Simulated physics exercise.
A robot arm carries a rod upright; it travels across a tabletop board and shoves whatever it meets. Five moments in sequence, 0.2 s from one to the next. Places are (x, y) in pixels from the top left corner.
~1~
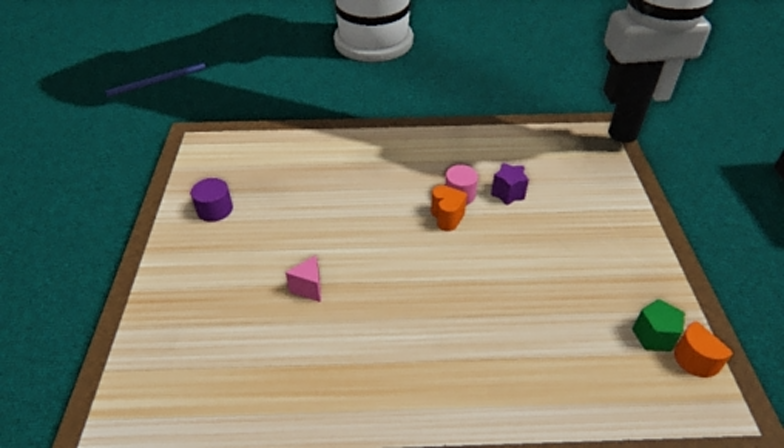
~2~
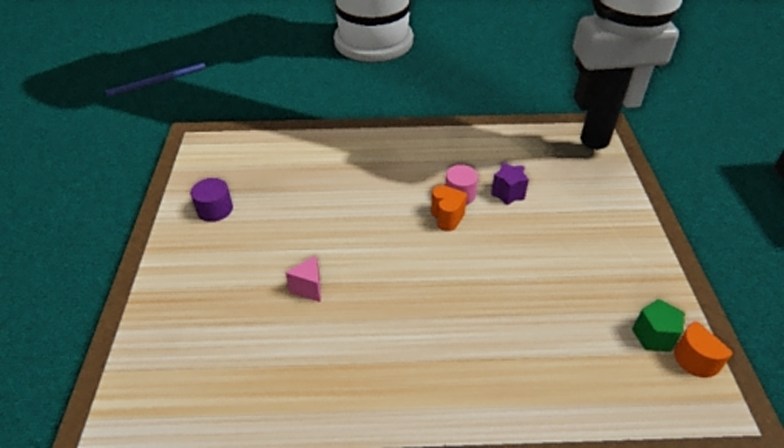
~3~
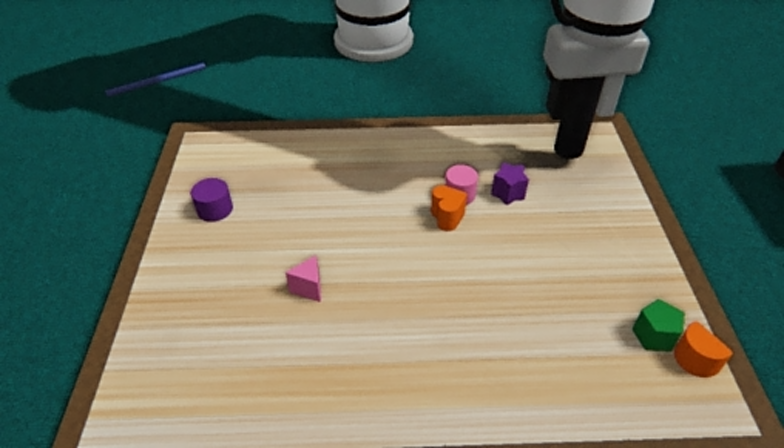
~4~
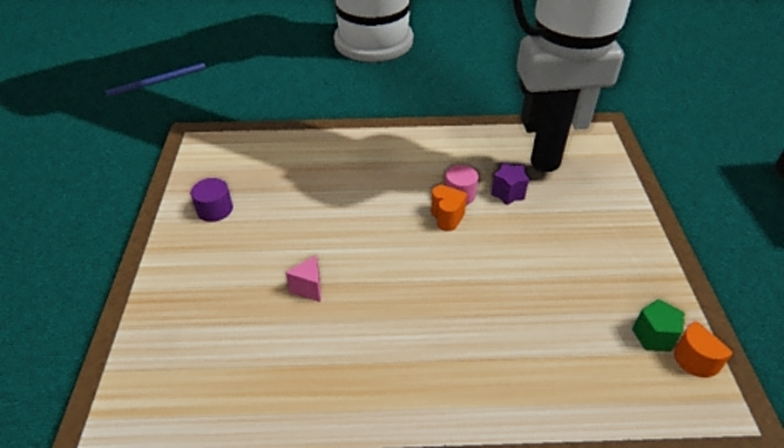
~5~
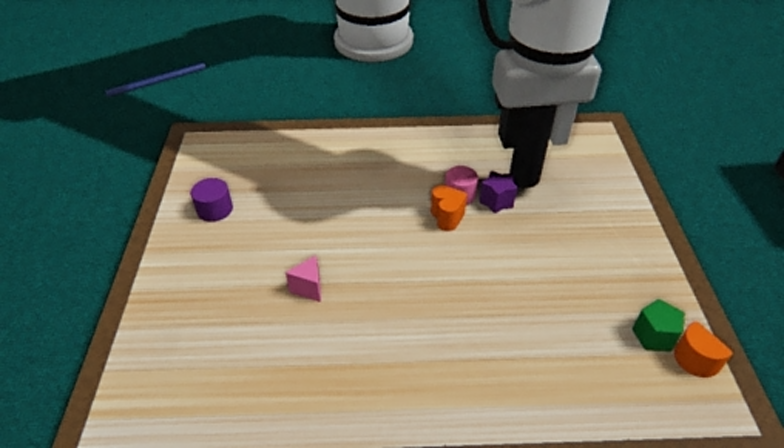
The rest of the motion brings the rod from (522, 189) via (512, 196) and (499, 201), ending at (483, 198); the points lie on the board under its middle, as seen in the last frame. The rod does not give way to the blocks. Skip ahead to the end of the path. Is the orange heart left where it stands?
No, I don't think so.
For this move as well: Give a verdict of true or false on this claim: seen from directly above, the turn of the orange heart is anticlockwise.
This is false.
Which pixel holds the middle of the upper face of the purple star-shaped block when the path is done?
In the picture, it is at (468, 195).
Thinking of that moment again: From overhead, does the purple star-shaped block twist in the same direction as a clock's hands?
No, it doesn't check out.
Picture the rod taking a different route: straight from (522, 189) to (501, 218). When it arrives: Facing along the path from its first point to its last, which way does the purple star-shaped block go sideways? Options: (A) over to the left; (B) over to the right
The one that fits is B, over to the right.
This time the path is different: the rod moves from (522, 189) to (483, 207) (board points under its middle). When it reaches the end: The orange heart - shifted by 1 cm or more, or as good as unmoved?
At the end of the path, it will have moved.
On the path given first. Halfway along, rod (508, 190); purple star-shaped block (482, 192).
At the end, rod (485, 189); orange heart (436, 203), turned 30° clockwise; pink disc (454, 174); purple star-shaped block (468, 195), turned 35° anticlockwise.
